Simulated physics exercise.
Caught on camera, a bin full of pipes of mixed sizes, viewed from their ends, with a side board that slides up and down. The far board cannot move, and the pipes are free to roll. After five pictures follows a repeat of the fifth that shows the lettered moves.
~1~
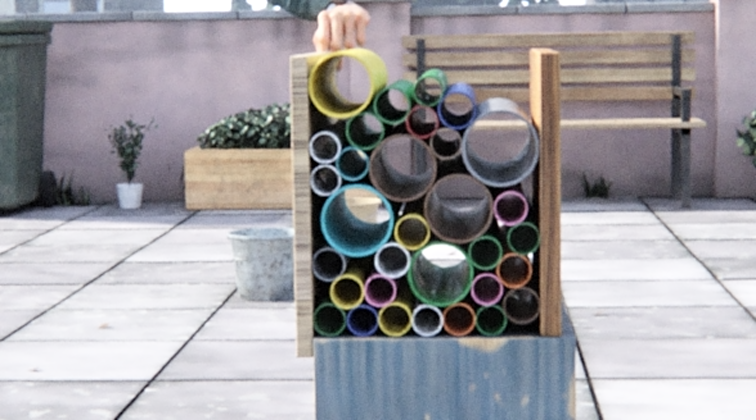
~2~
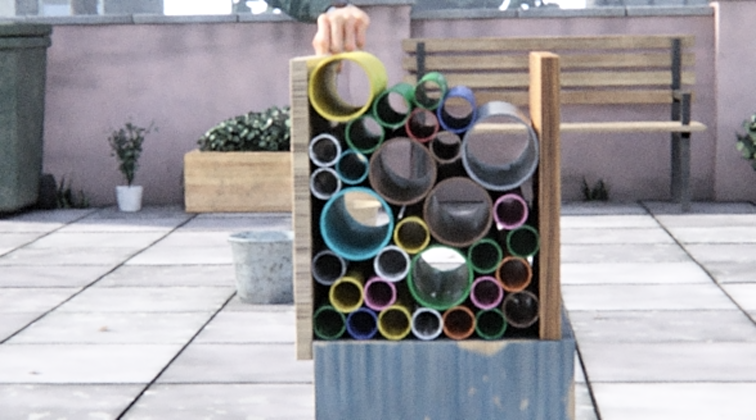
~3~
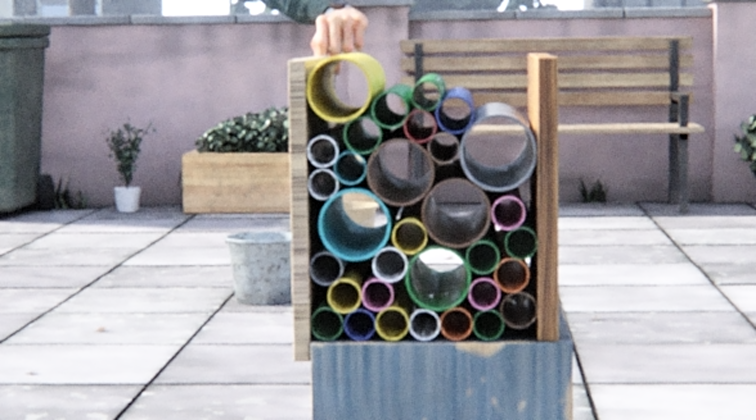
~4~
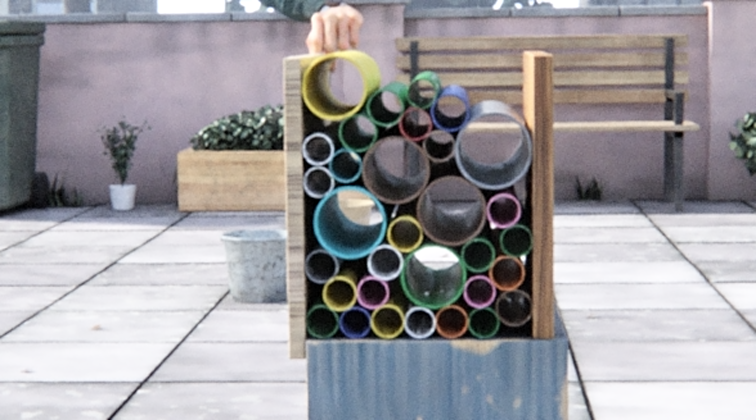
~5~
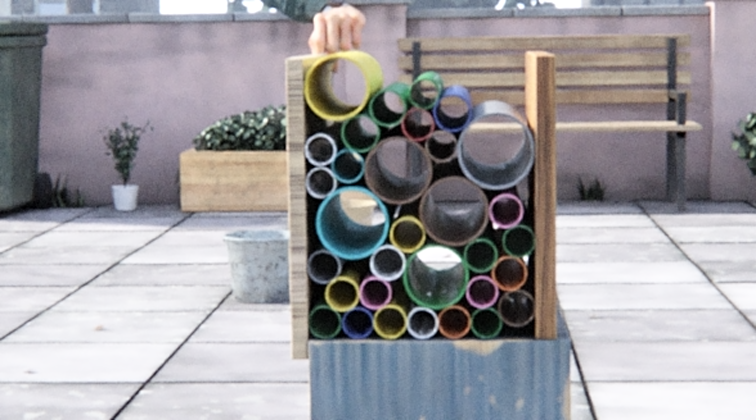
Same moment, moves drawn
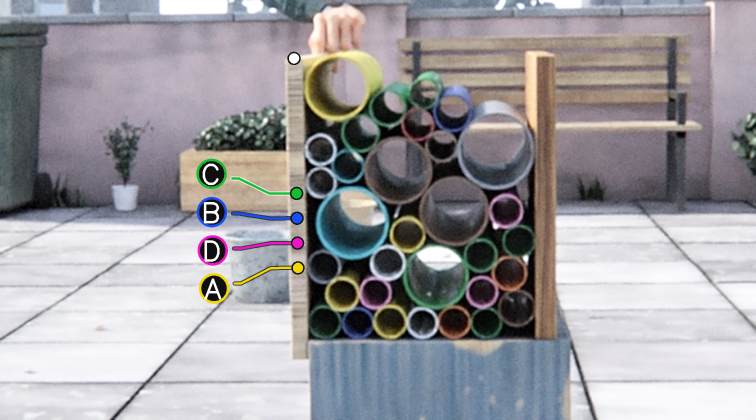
On a paved patio, a hand rests atop a bin of colourful pipes that barely moves.
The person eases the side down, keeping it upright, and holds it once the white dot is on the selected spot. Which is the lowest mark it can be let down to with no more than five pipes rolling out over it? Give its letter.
The lowest mark that will do is C.
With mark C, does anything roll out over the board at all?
Yes.
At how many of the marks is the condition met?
One of the four.
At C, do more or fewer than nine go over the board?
At C, fewer than nine.
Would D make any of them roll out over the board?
Yes, at D.
On the marked copy, A at (298, 268); B at (297, 218); C at (297, 193); D at (298, 243); the white dot at (294, 58).
Following C. Soon after the start, top of the board (304, 119).
Later, top of the board (306, 189).
In the end, top of the board (306, 193), one out over the board.
As for the rest, A six out over the board; B six out over the board; D six out over the board.
